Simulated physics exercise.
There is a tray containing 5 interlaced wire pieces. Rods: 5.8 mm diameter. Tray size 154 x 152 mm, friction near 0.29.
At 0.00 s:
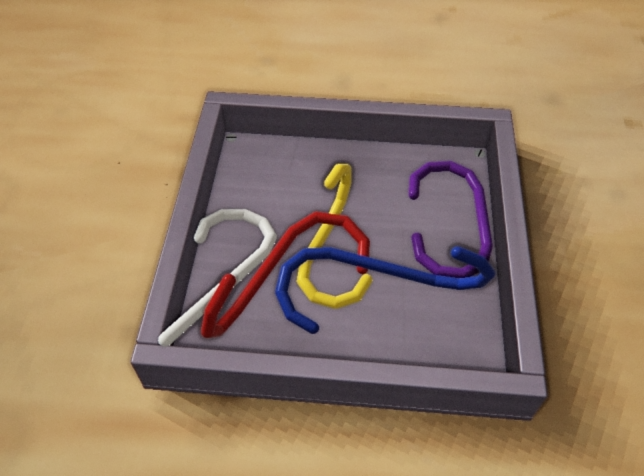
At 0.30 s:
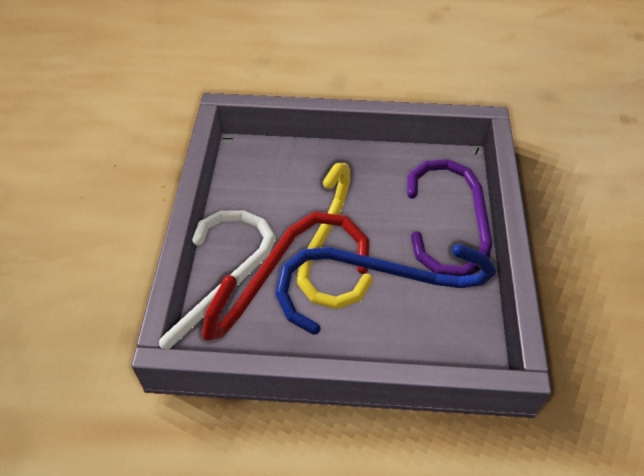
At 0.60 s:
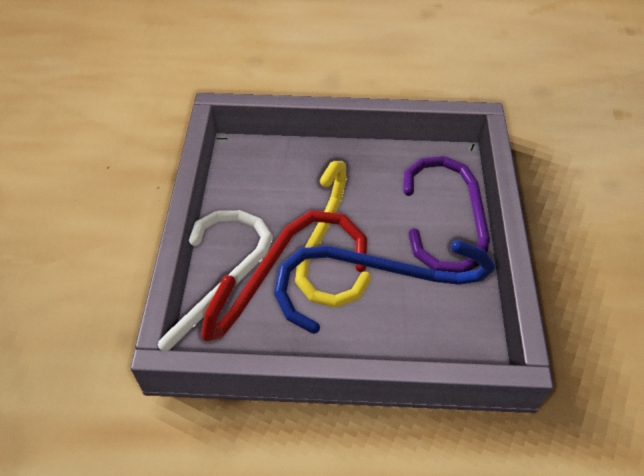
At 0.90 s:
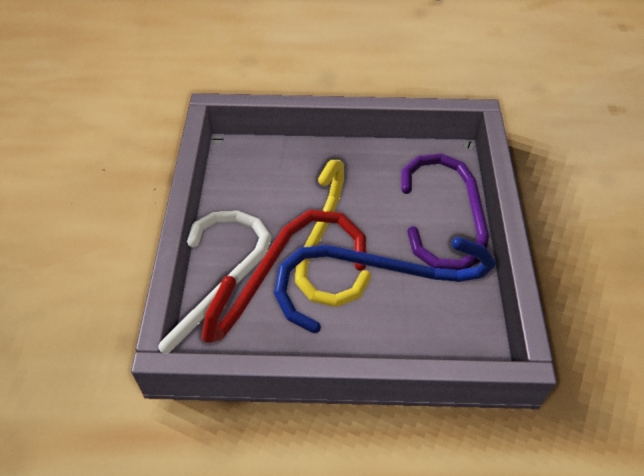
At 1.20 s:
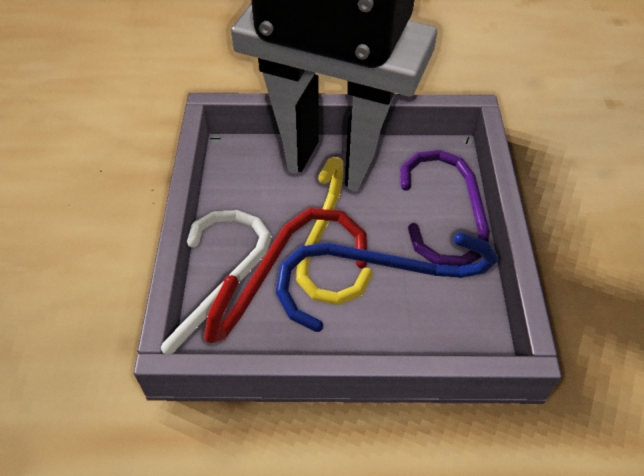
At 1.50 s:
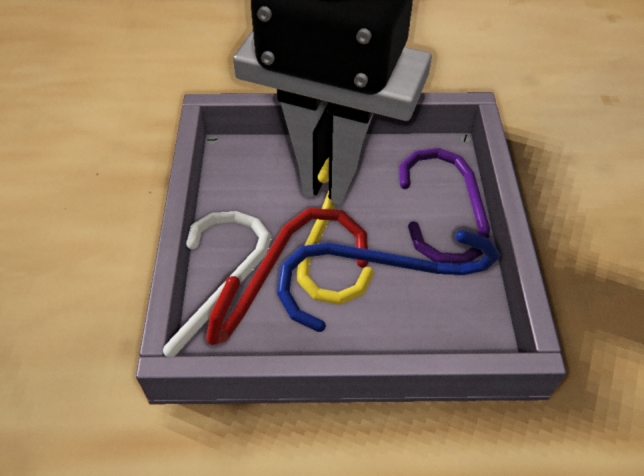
To begin with, five hooked wire pieces in white, red, yellow, blue and purple lie interlaced in a gray tray, barely shifting in view. Then a black gripper with gray fingers comes down from the top, and its fingers close on the upper part of the yellow hook.
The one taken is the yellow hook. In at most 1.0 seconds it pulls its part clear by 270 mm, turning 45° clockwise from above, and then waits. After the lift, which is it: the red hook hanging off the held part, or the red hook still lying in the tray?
The red hook is hanging off the held part.
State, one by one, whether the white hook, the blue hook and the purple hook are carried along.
Once things settle, the white hook remains where it was, the blue hook is carried along, and the purple hook remains where it was.
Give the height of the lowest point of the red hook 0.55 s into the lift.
I'd put it near 80 mm up.
After 1.80 s, lowest point more than 20 mm over the tray floor, yellow hook 59 mm.
After 2.05 s, lowest point more than 20 mm over the tray floor, yellow hook 159 mm, red hook 79 mm, blue hook 73 mm.
After 2.50 s, lowest point more than 20 mm over the tray floor, yellow hook 273 mm, red hook 184 mm, blue hook 183 mm.
At rest, hanging yellow hook 273 mm, red hook 184 mm, blue hook 183 mm; the other 2 are down.
